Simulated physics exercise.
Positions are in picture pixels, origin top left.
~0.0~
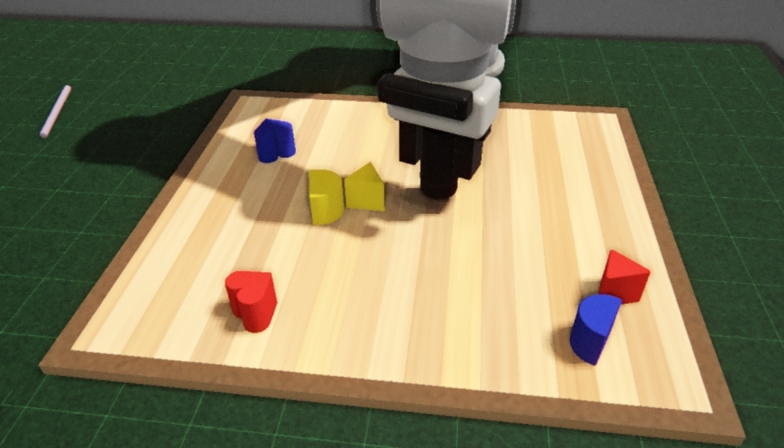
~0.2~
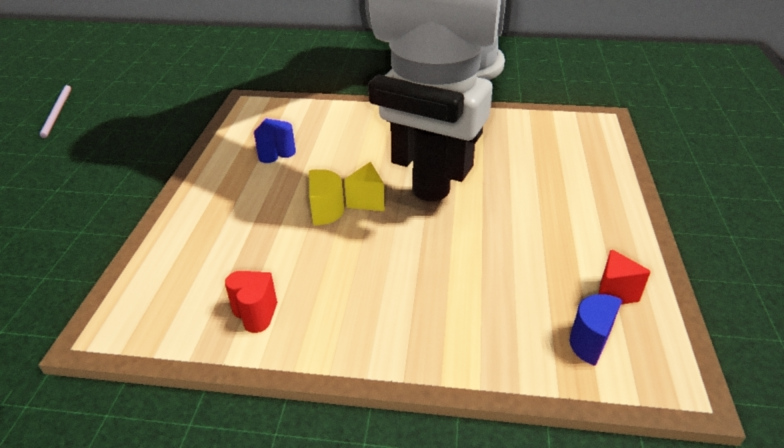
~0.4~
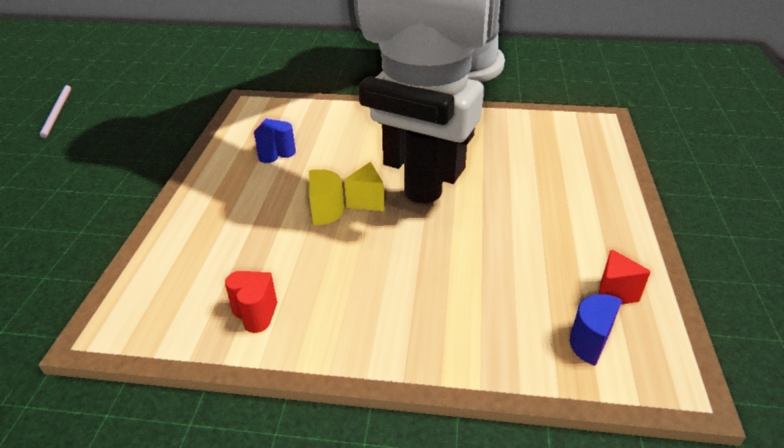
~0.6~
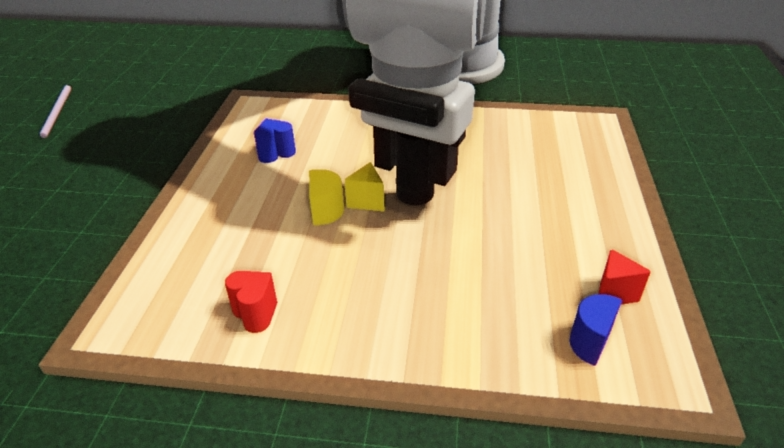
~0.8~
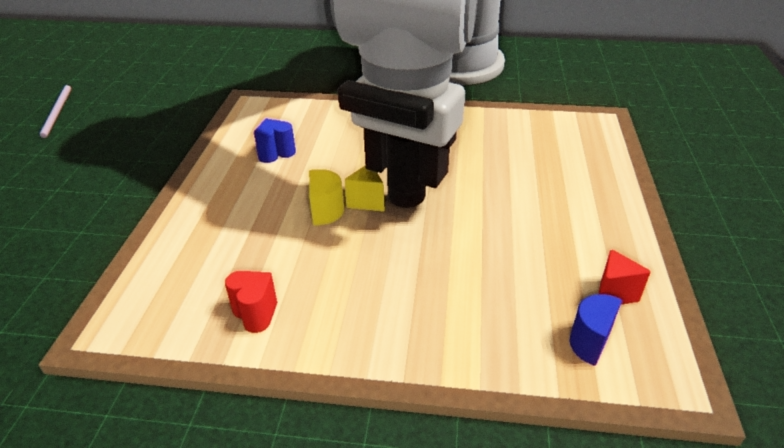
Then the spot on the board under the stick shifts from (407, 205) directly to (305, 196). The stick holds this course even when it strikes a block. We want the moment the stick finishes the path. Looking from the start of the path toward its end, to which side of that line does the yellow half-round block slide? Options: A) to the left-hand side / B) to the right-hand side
A
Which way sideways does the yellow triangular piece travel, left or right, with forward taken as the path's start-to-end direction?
That block drifts right.
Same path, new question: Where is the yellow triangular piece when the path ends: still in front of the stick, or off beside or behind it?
I think it holds its spot in front.
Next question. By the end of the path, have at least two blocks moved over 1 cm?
Short answer: Yes.
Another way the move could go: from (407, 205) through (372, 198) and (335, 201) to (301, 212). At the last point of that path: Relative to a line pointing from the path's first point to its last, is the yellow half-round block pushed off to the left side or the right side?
It gets pushed left.
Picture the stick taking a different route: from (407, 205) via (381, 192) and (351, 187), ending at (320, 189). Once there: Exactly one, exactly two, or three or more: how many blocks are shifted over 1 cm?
I think two will be displaced.
What follows on the original path. One third of the way, stick at (371, 194); yellow half-round block at (317, 181), turned 20° anticlockwise; yellow triangular piece at (340, 168), turned 40° clockwise.
Two thirds of the way, stick at (337, 191); yellow half-round block at (300, 184), turned 65° anticlockwise; yellow triangular piece at (306, 163), turned 25° clockwise.
At the end, stick at (304, 189); yellow half-round block at (282, 189), turned 95° anticlockwise; yellow triangular piece at (277, 159), turned 55° clockwise.
